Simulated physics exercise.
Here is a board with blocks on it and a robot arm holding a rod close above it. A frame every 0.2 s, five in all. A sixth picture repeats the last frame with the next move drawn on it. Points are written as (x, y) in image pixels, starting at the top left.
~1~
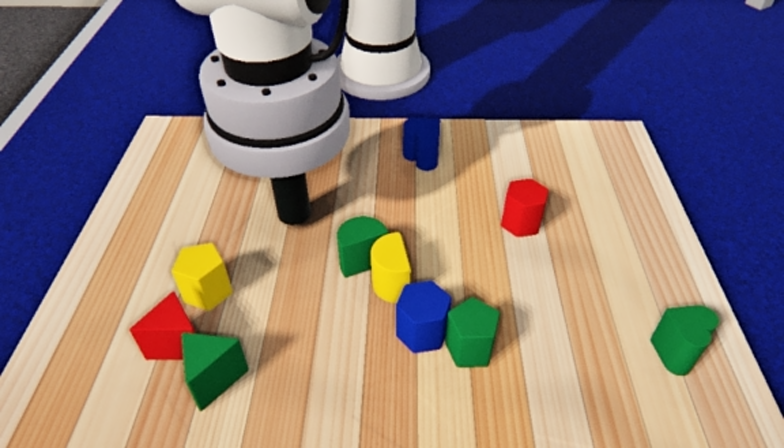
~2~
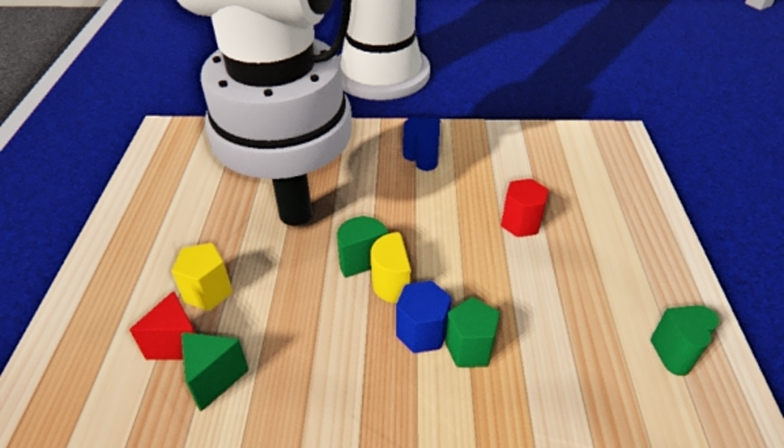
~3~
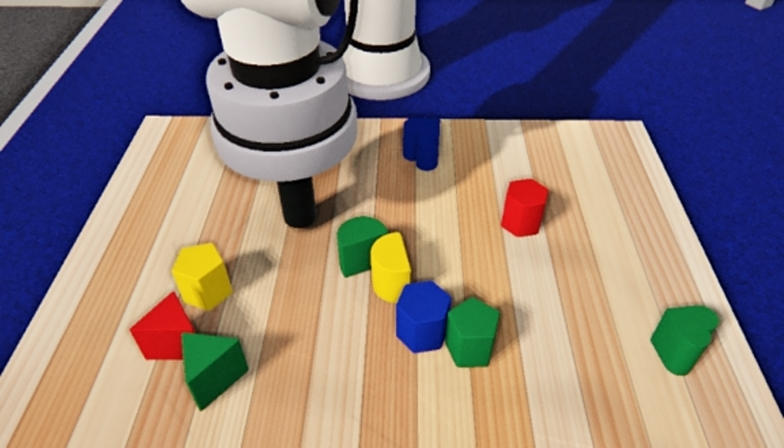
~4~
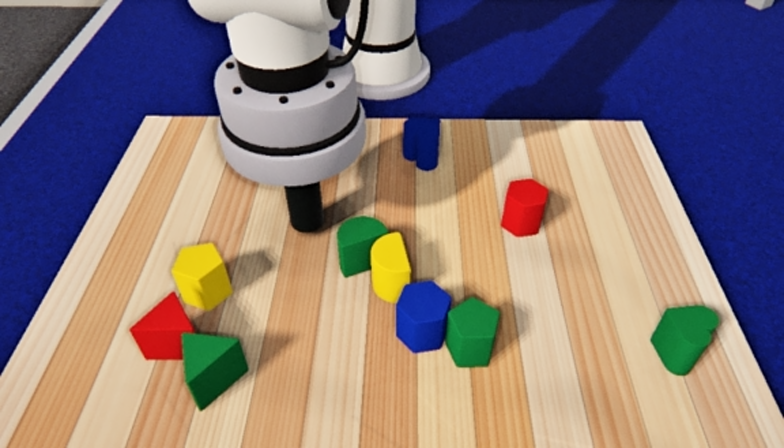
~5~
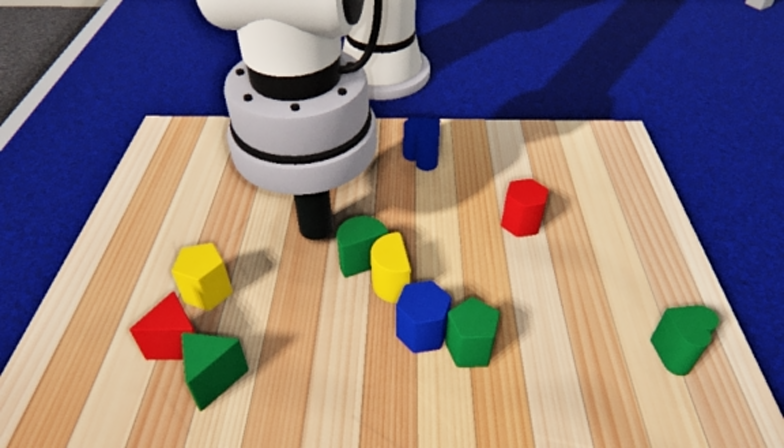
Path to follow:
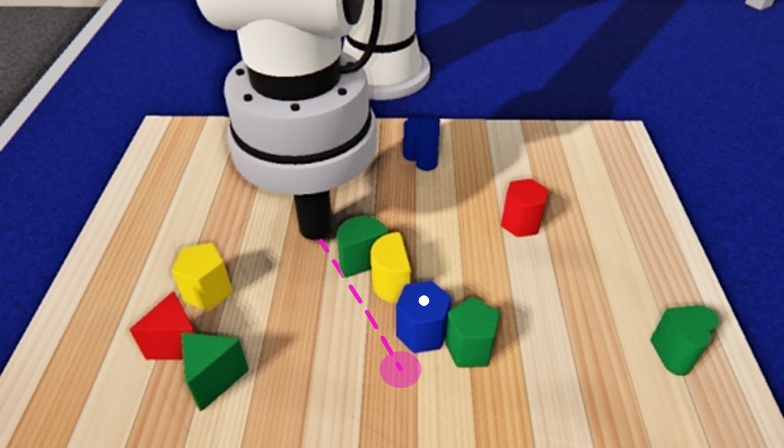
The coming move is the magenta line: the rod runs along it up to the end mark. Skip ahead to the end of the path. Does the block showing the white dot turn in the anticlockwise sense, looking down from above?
Yes, I think so.
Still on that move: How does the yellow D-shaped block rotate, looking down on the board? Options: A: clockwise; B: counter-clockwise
My pick is A.
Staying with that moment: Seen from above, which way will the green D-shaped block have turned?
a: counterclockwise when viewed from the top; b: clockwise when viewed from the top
a (counterclockwise when viewed from the top)
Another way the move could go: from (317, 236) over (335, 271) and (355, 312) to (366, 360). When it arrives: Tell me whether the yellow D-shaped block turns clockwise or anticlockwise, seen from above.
Turns clockwise.
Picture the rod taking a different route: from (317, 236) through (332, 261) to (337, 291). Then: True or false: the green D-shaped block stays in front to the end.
My answer: False.
Path on the board, in a line from (317, 236) to (401, 369); the dot is on the blue hexagonal block.
What follows on the original path. One third of the way, rod (343, 268); green D-shaped block (379, 235), turned 50° anticlockwise; yellow D-shaped block (406, 256), turned 30° clockwise.
Two thirds of the way, rod (371, 312); green D-shaped block (381, 235), turned 50° anticlockwise; yellow D-shaped block (409, 257), turned 30° clockwise.
At the end, rod (401, 362); green D-shaped block (381, 235), turned 50° anticlockwise; yellow D-shaped block (409, 257), turned 30° clockwise; blue hexagonal block (435, 307), turned 40° anticlockwise; green five-sided block (487, 317), turned 20° clockwise.
